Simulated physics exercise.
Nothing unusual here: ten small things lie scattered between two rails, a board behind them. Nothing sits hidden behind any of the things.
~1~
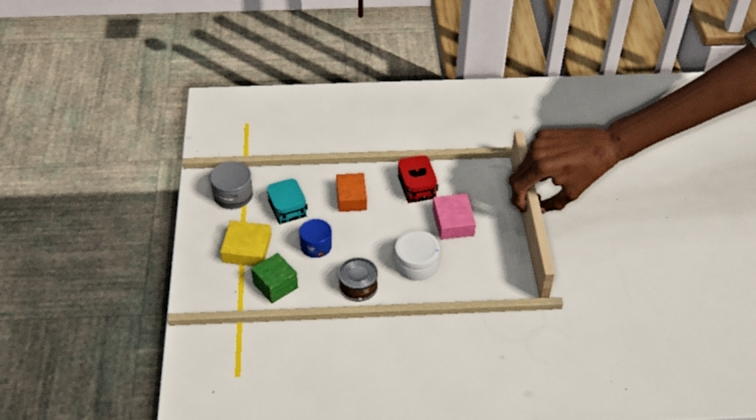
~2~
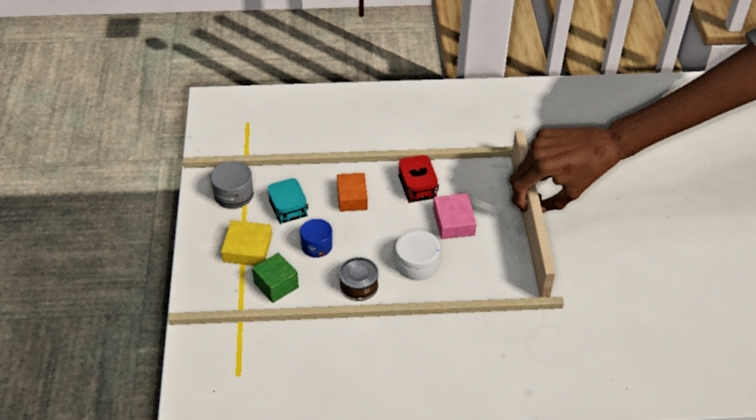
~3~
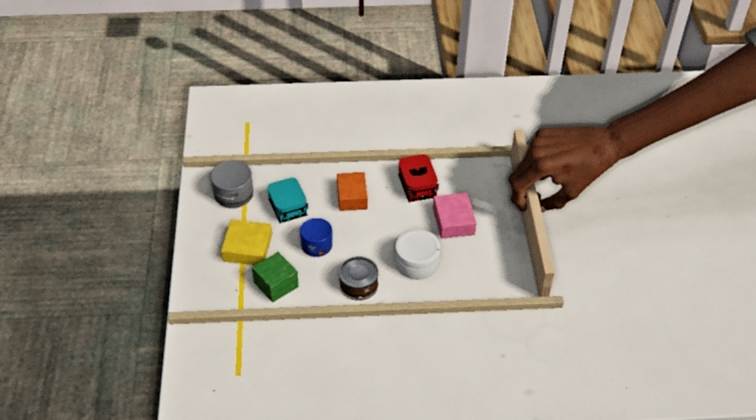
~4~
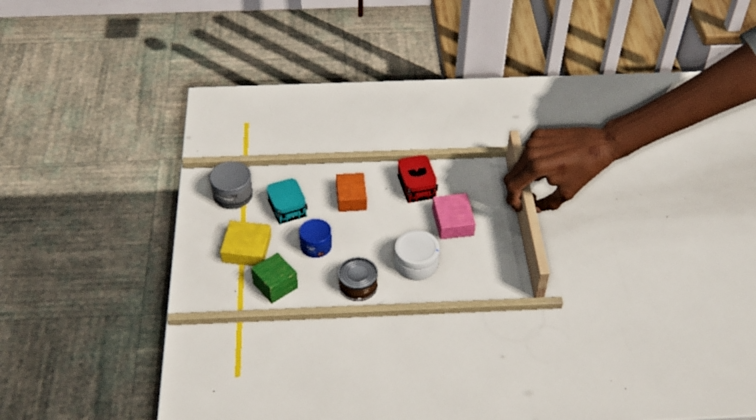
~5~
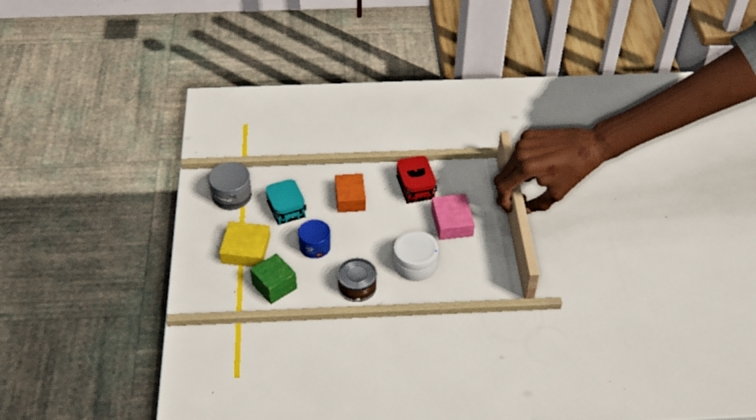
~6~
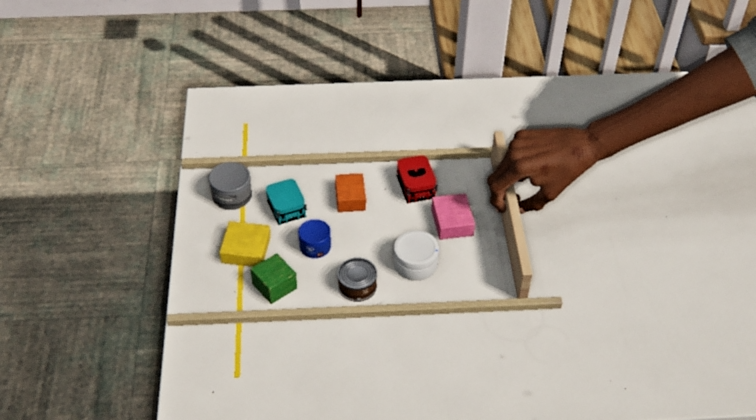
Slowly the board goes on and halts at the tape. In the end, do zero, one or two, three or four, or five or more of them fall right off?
Three or four of them do.
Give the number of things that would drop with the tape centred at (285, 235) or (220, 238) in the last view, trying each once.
Per try: 1; 6.
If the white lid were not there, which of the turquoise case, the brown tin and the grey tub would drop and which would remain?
So: The turquoise case goes down, the brown tin does not drop, the grey tub goes down.
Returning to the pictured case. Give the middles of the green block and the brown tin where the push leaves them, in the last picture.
The green block ends up near (186, 280), and the brown tin near (220, 295).
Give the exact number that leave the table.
The number that fall is 3.
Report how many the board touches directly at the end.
Tally at the end: 4.
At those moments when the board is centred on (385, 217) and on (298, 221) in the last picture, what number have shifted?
I count 5 first and 10 after.
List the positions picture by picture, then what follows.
The first picture shows grey tub (232, 186); yellow block (247, 244); green block (275, 278); board (531, 212); tape (243, 237).
The second picture shows yellow block (247, 243); orange block (352, 192).
The third picture shows green block (276, 277); red case (418, 178).
The fourth picture shows grey tub (232, 186); blue tub (316, 239).
The fifth picture shows yellow block (245, 244); pink block (453, 217).
The sixth picture shows grey tub (231, 186); yellow block (246, 244); green block (274, 279); board (510, 212); tape (242, 237).
Soon after, none off yet; grey tub at rest near (231, 186); yellow block at rest near (246, 244); green block at rest near (274, 279).
After that, none off yet; grey tub displaced a little near (210, 185); yellow block moving near (235, 245); green block moving near (269, 278).
In the end, the number that fall off is three or four; gone, turquoise case, yellow block and grey tub.
